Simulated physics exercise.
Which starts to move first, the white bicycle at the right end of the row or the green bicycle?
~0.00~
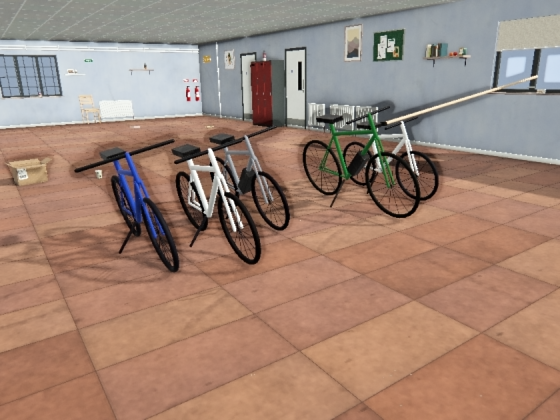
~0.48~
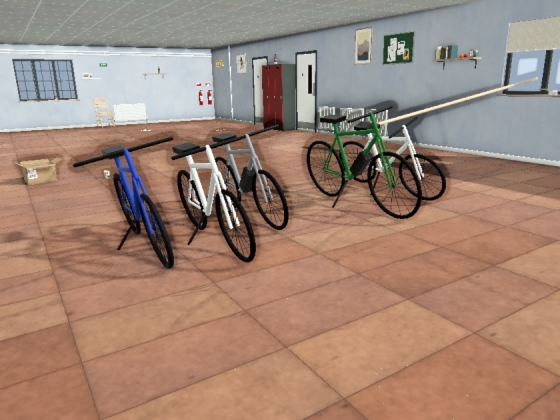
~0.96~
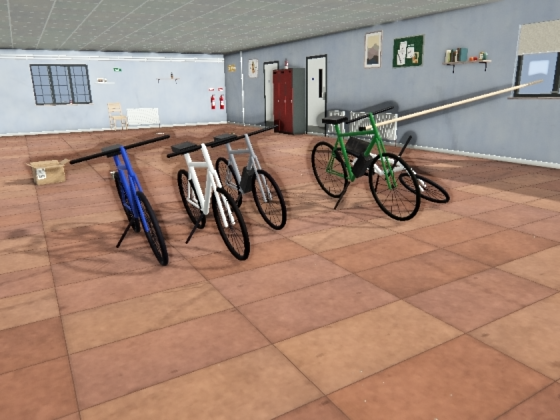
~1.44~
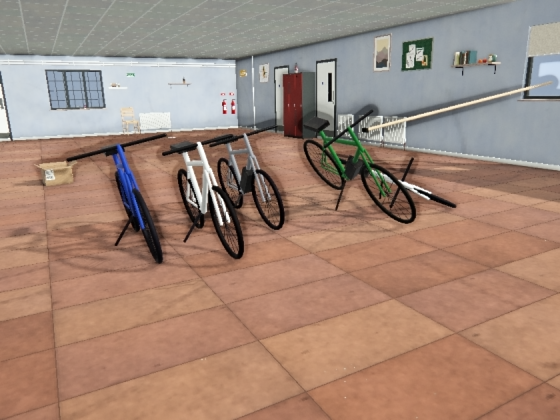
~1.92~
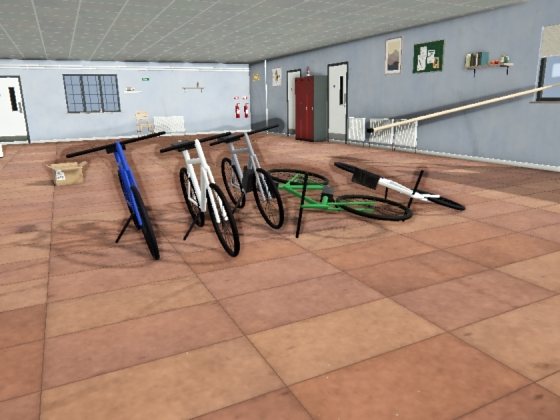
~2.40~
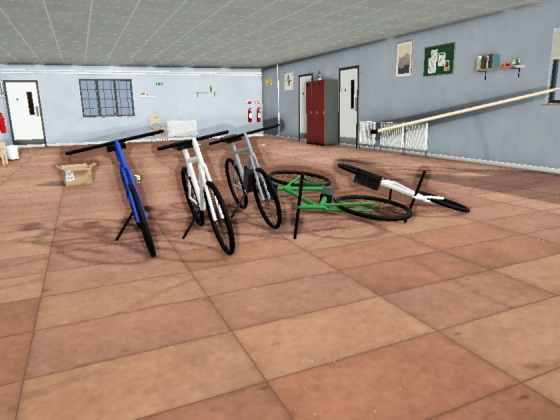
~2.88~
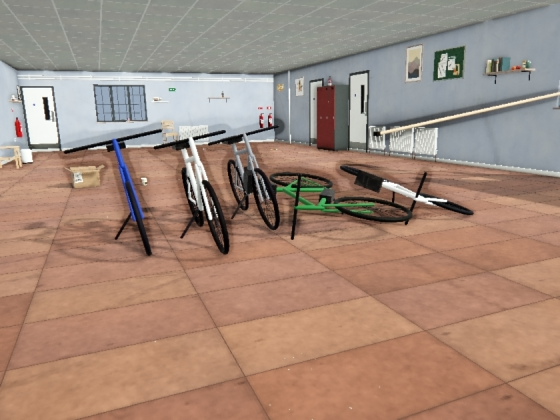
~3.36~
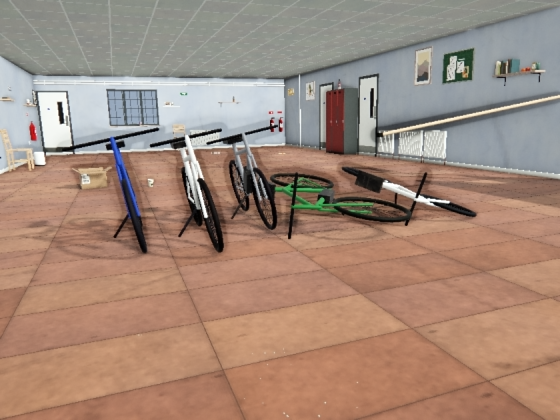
The white bicycle at the right end starts to move first. The green bicycle only begins to tip later, when the white one is already well over.
